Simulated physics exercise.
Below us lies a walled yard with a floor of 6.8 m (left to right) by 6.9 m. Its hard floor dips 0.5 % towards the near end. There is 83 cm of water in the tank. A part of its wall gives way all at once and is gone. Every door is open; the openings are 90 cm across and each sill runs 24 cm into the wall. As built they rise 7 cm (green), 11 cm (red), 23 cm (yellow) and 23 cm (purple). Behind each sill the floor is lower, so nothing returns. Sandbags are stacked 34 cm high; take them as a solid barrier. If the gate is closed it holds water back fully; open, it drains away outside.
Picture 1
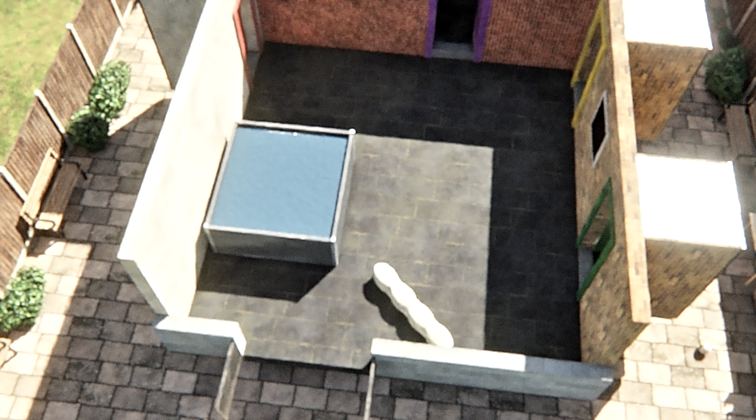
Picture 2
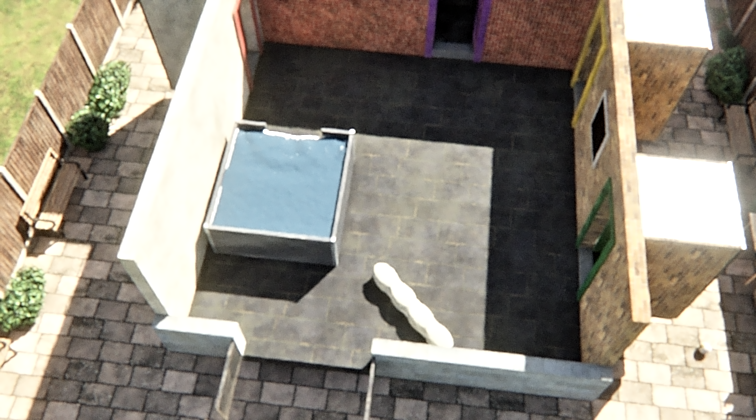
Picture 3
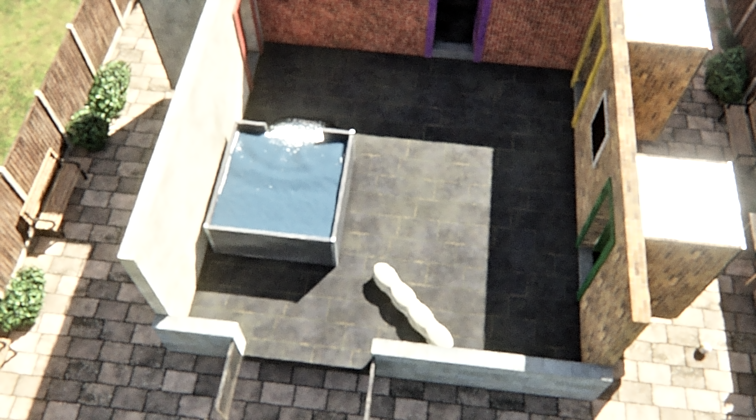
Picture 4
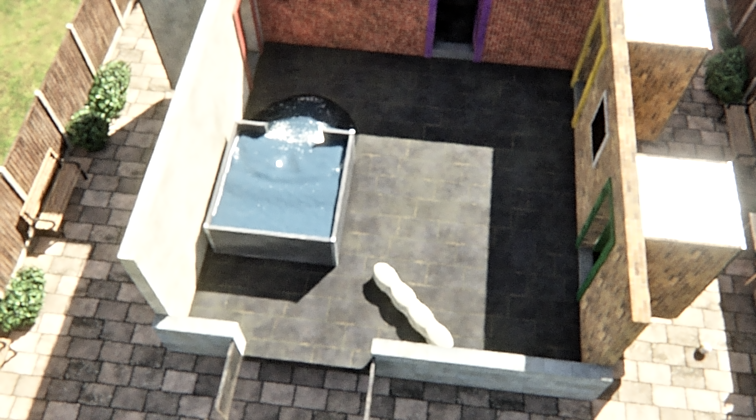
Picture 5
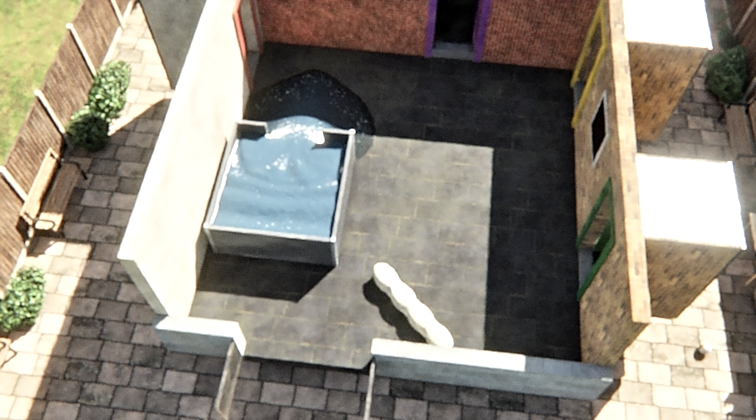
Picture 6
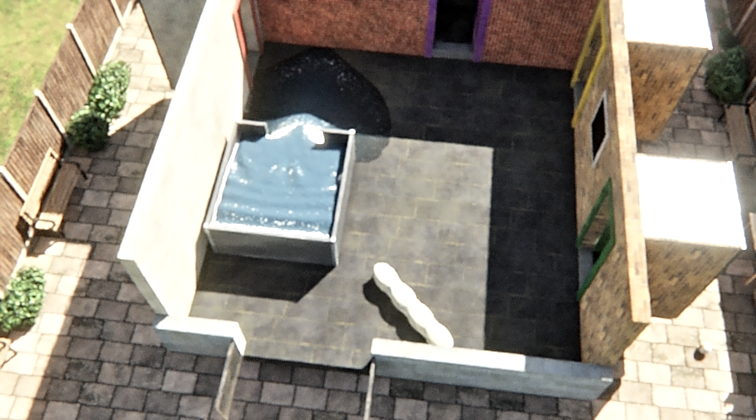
Water pours from the far side of the tank and spreads across the dark floor.
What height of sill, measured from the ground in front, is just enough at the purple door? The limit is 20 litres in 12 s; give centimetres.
About 9 cm.
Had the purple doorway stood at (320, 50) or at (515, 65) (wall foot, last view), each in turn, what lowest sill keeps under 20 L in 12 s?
Roughly 35 and 10.0 cm.
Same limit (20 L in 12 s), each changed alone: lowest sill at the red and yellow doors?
About 32 cm at red and 20 cm at yellow.
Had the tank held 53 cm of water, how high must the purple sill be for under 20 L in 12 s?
Then roughly 5.0 cm.
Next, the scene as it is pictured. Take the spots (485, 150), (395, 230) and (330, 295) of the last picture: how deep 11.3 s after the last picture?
About 7, 7 and 4 cm.
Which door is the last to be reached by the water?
Last comes the green one.
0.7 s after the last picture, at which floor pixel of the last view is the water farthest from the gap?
At about (426, 58).
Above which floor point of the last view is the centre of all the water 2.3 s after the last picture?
Around (327, 139).
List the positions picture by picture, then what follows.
The first picture shows the tank at (282, 180) is whole and still, 83 cm deep; the purple door at (457, 25) is dry.
In the second picture, the front is at a hidden place, 0.4 m from the gap on the far side; 0.4 m2 of floor is wet, 83 cm left at the back.
In the third picture, the gap is on the far side, the front 0.9 m out at (287, 119); the back of the tank holds 83 cm.
In the fourth picture, the front is at (301, 97), 1.5 m from the gap on the far side; 2.4 m2 of floor is wet, 83 cm left at the back.
In the fifth picture, the gap is on the far side, the front 2.2 m out at (315, 72); the back of the tank holds 81 cm.
In the sixth picture, the front is at (323, 48), 2.9 m from the gap on the far side; 6.5 m2 of floor is wet, 73 cm left at the back; the purple door at (457, 25), 4.1 m from the gap, is still 1.9 m from the nearest water.
Then, 0.7 s after the last picture water covers 25 % of the floor, deepest (60 cm) near (262, 49); it has not reached the purple door.
Then, 2.3 s after the last picture water covers 35 % of the floor, deepest (32 cm) near (254, 80); 14 cm at the purple door, 0 litres in over its 23 cm sill.
Then, 11.3 s after the last picture water covers 95 % of the floor, deepest (16 cm) near (457, 345); 5 cm at the purple door, 0 litres in over its 23 cm sill.
At the purple door as built, the water peaked near 15 cm, 1.3 s after the last picture.
With a sill of 7 cm, 40 litres would have come in within the 12 s; with 11.5 cm, 7 litres. So under 20 litres takes about 9 cm.
